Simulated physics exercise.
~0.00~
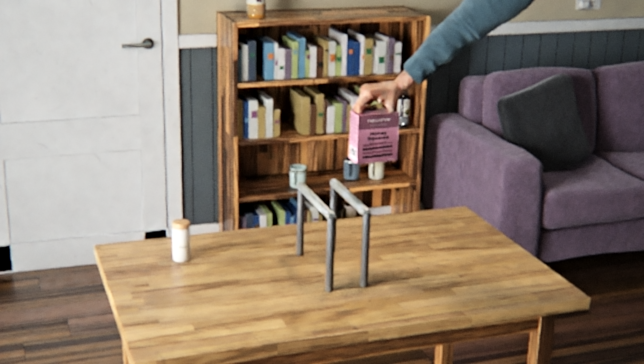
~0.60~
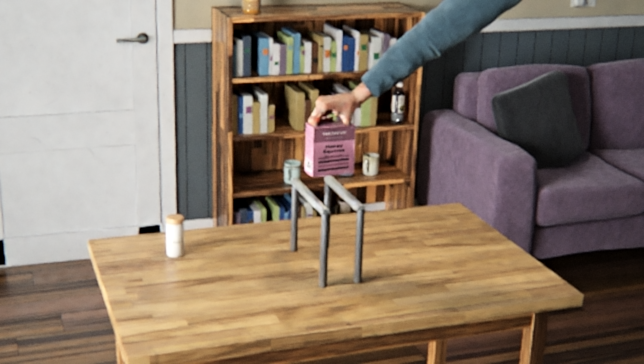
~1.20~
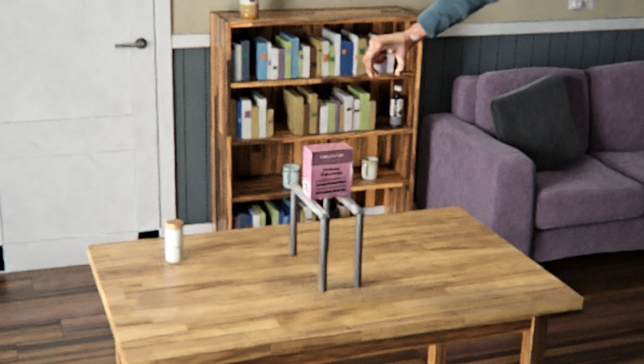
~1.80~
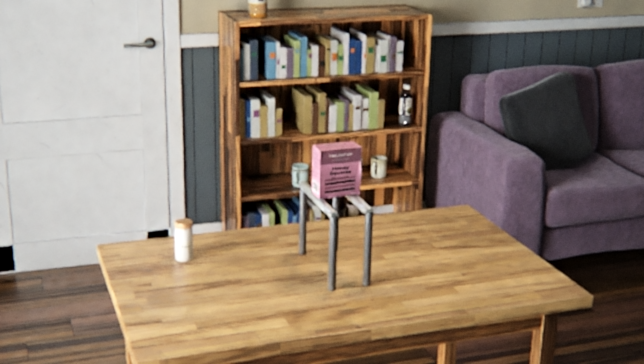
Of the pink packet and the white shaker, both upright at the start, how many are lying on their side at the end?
None of them are, as the pink packet rests upright on the stand and the white shaker still stands on the table.
